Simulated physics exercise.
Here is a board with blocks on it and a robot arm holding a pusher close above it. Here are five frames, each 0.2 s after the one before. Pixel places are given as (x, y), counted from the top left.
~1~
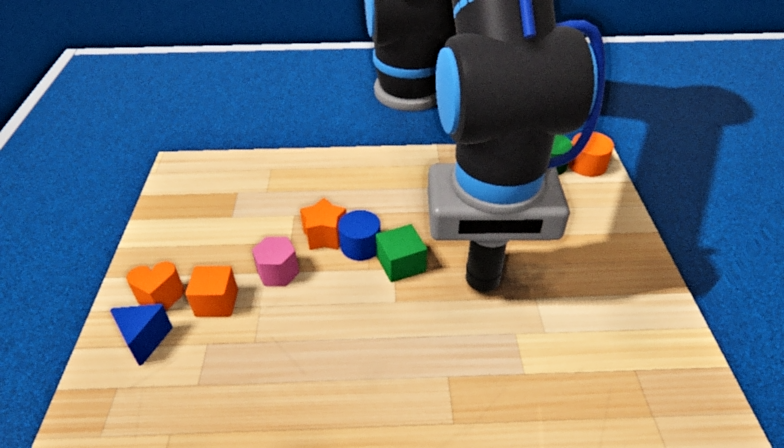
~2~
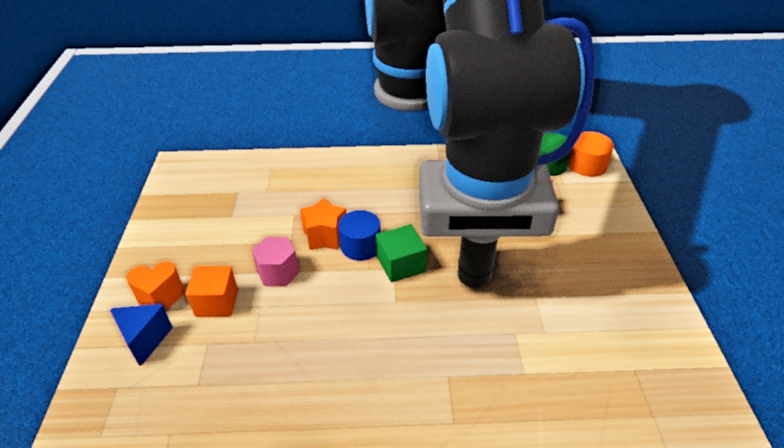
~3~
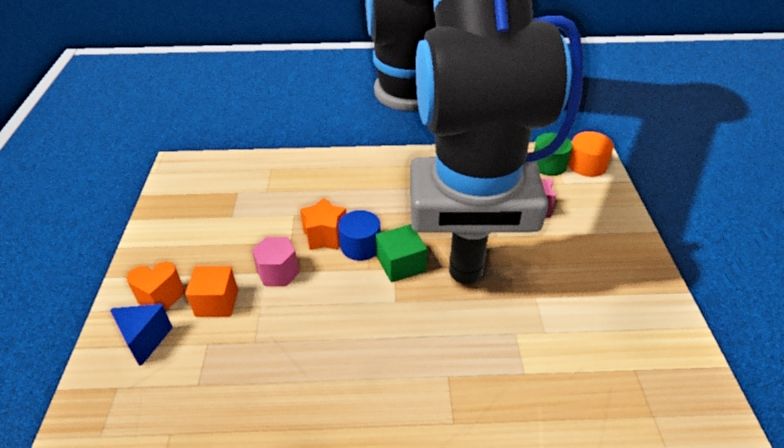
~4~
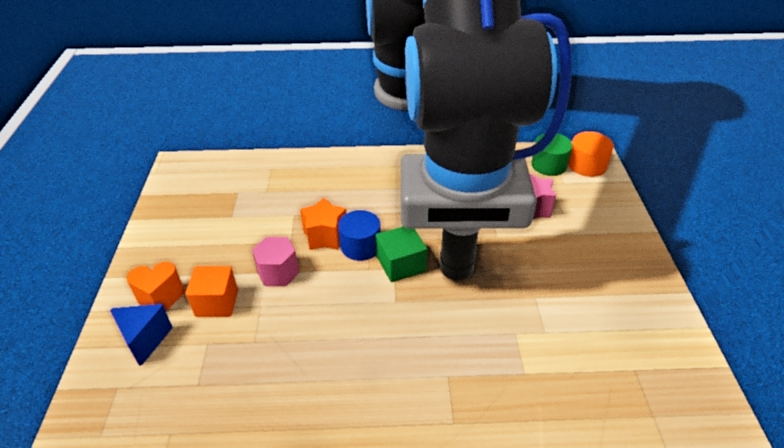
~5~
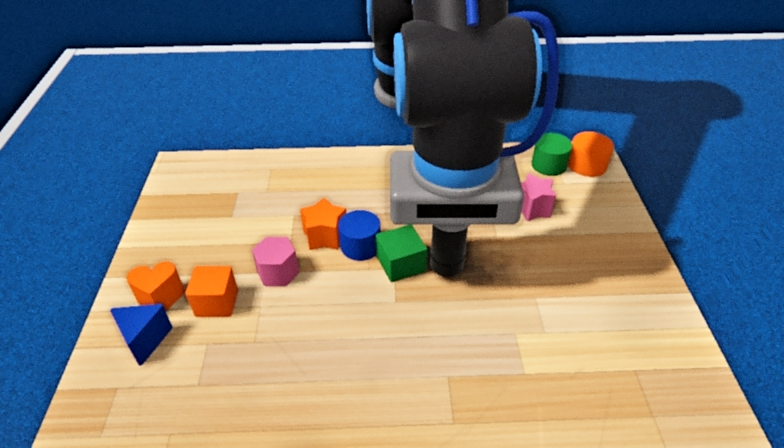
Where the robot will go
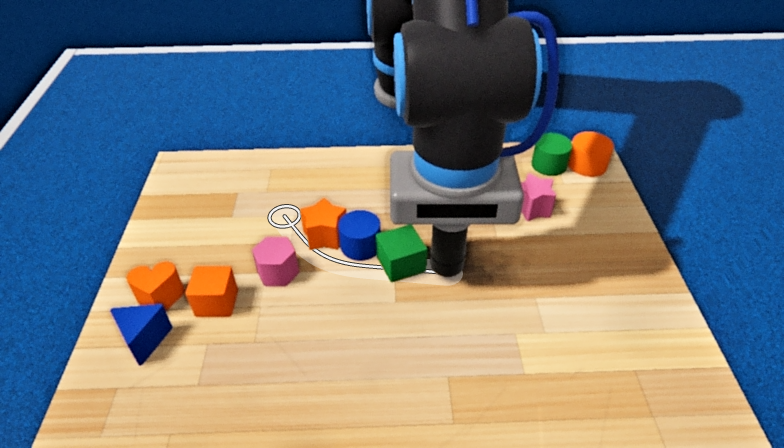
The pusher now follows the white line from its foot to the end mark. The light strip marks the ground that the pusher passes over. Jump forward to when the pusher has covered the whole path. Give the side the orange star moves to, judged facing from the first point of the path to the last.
It's going to go right.
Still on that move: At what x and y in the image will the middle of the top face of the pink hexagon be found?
It comes to (235, 251).
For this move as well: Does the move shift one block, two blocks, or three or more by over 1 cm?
Shifted over 1 cm: Three or more.
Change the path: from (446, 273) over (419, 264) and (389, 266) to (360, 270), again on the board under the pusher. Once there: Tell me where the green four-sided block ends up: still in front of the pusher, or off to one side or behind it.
My prediction: In front.
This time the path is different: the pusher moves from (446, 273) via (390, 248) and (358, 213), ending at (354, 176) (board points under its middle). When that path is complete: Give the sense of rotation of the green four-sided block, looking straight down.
It ends up turned anticlockwise.
The line goes from (446, 273) by way of (378, 267) and (318, 252) to (285, 216).
The first path, step by step. One third of the way, pusher at (377, 260); orange star at (298, 204); blue disc at (333, 210); green four-sided block at (333, 240).
Two thirds of the way, pusher at (316, 244); pink hexagon at (240, 251); orange star at (297, 203); blue disc at (333, 206); green four-sided block at (276, 235).
At the end, pusher at (283, 209); pink hexagon at (235, 251); orange star at (277, 174), turned 15° anticlockwise; blue disc at (333, 203); green four-sided block at (269, 232), turned 15° anticlockwise.
